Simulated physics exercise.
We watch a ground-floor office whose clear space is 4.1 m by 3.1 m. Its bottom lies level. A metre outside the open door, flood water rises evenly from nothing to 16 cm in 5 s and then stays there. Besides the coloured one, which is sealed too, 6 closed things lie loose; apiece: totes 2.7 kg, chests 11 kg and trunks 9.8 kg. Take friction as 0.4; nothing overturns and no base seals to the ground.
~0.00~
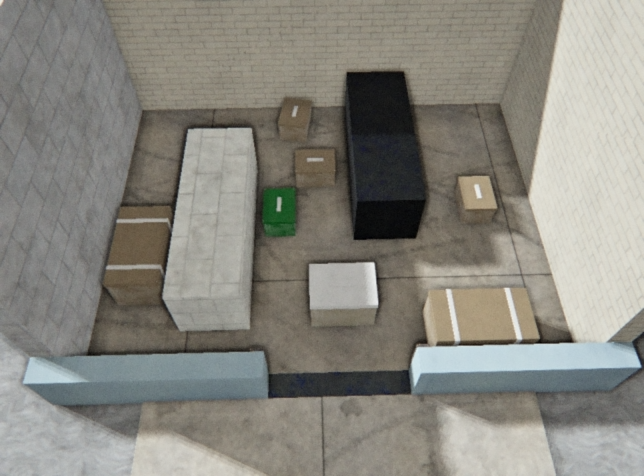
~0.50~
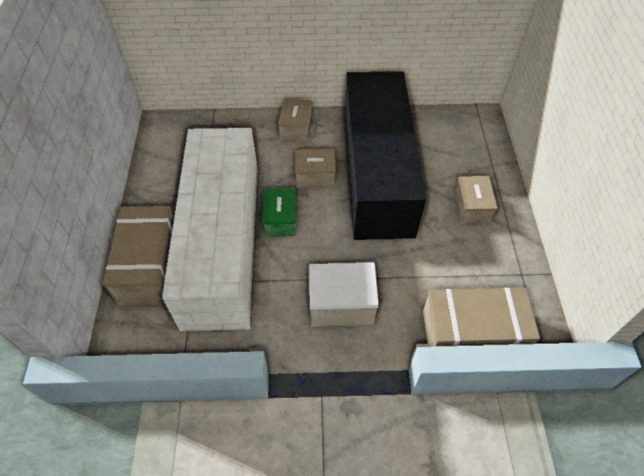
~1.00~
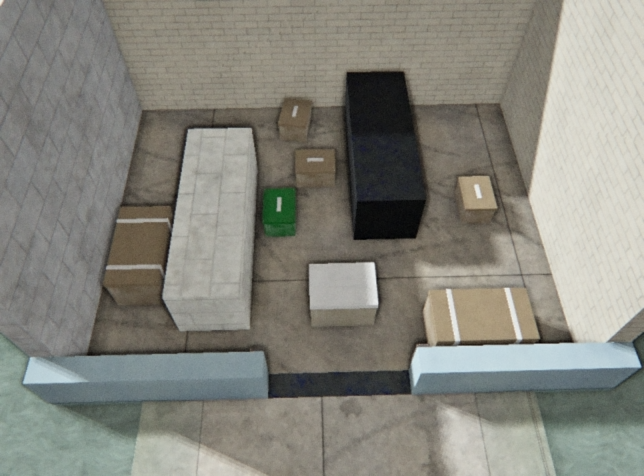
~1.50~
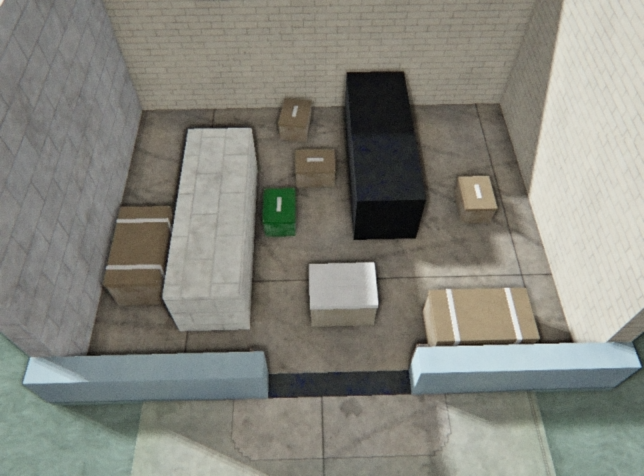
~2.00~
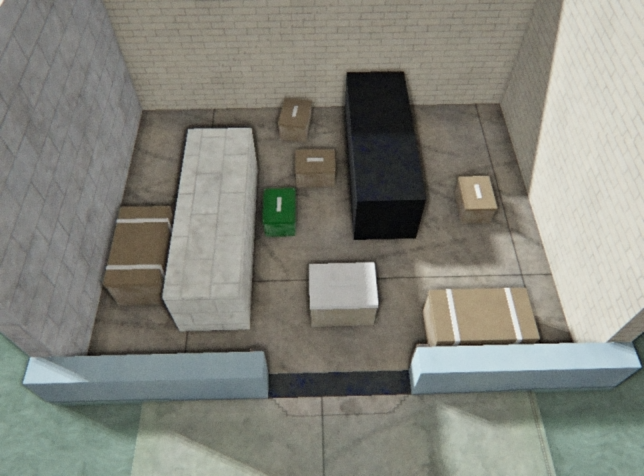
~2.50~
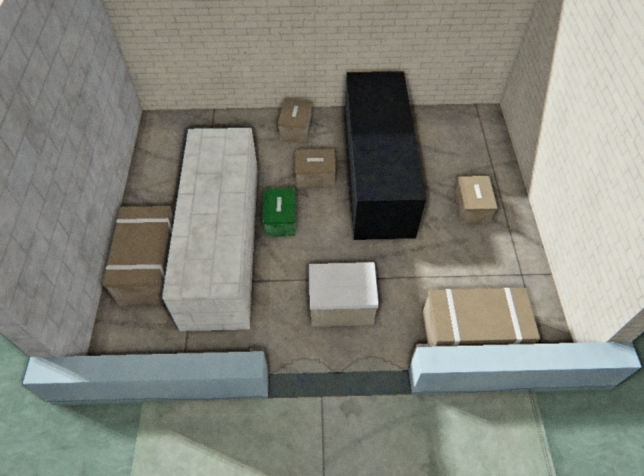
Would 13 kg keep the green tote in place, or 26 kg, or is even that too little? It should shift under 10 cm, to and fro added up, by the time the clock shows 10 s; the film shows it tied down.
I expect that only the higher weight holds it.
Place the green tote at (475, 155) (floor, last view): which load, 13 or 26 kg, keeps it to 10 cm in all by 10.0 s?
Either load holds.
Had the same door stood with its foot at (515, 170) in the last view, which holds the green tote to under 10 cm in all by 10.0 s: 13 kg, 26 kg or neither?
In that case the lower weight is enough.
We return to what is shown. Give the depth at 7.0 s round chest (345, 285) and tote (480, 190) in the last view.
Roughly 10 and 4 cm.
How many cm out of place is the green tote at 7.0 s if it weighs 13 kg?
About 40 cm.
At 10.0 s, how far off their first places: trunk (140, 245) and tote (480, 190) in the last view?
In that order: 0 cm, 60 cm.
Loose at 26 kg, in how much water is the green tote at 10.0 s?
About 8 cm.
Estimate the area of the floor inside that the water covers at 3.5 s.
Some 0.5 m2.
After 3.5 s the green tote would be 0 cm from its start with 13 kg and 0 cm from its start with 26 kg; 0 cm of water round it then.
After 4.5 s the green tote would be 0 cm from its start with 13 kg and 0 cm from its start with 26 kg; 2 cm of water round it then.
After 7.0 s the green tote would be 45 cm from its start with 13 kg and 0 cm from its start with 26 kg; 7 cm of water round it then.
After 10.0 s the green tote would be 135 cm from its start with 13 kg and 0 cm from its start with 26 kg; 8 cm of water round it then.
